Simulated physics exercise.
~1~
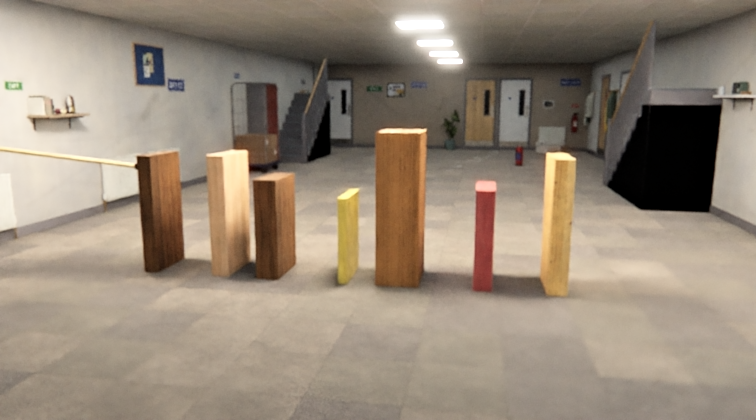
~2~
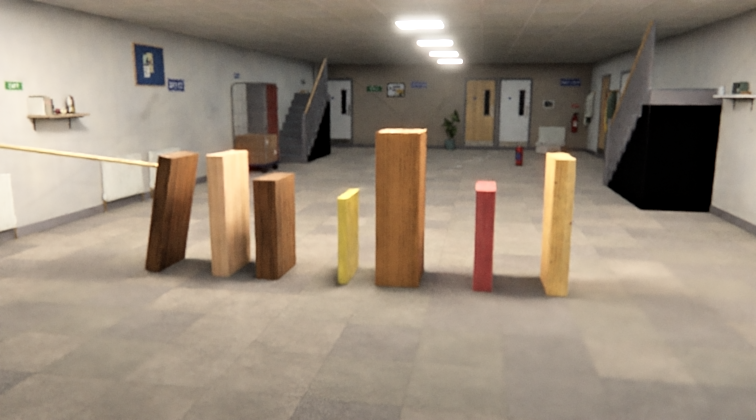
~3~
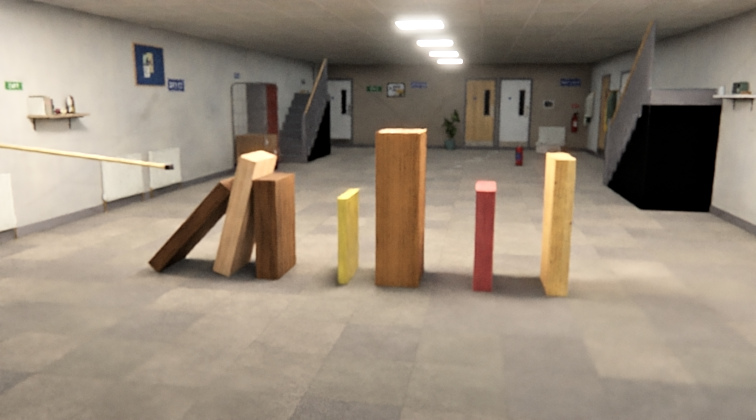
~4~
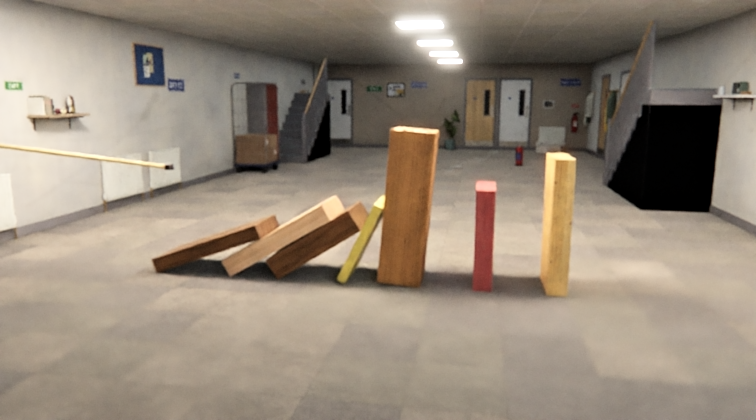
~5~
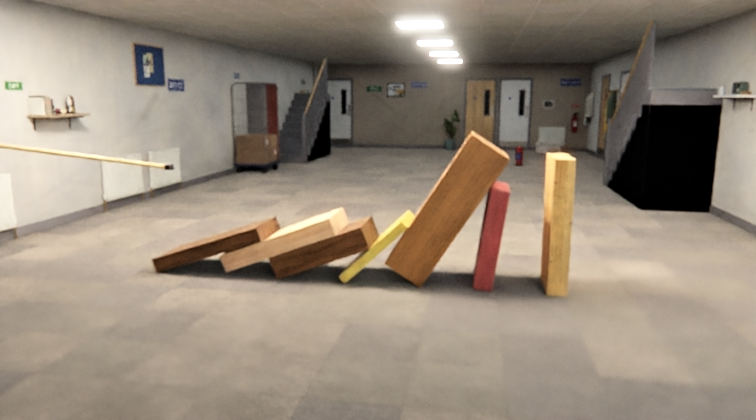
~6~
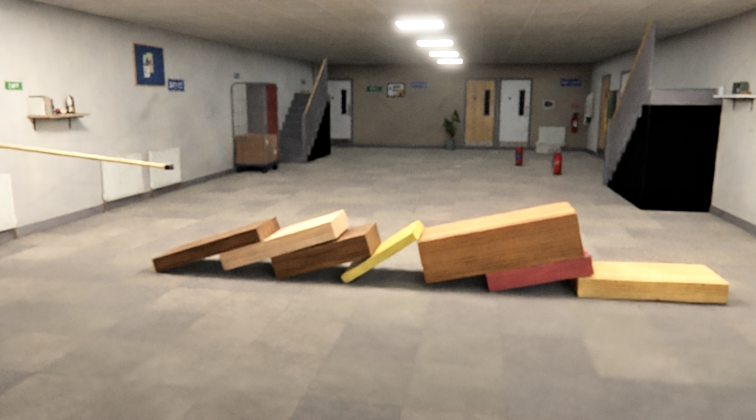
A pole tips the first of seven upright boards rightward, and all topple in turn.
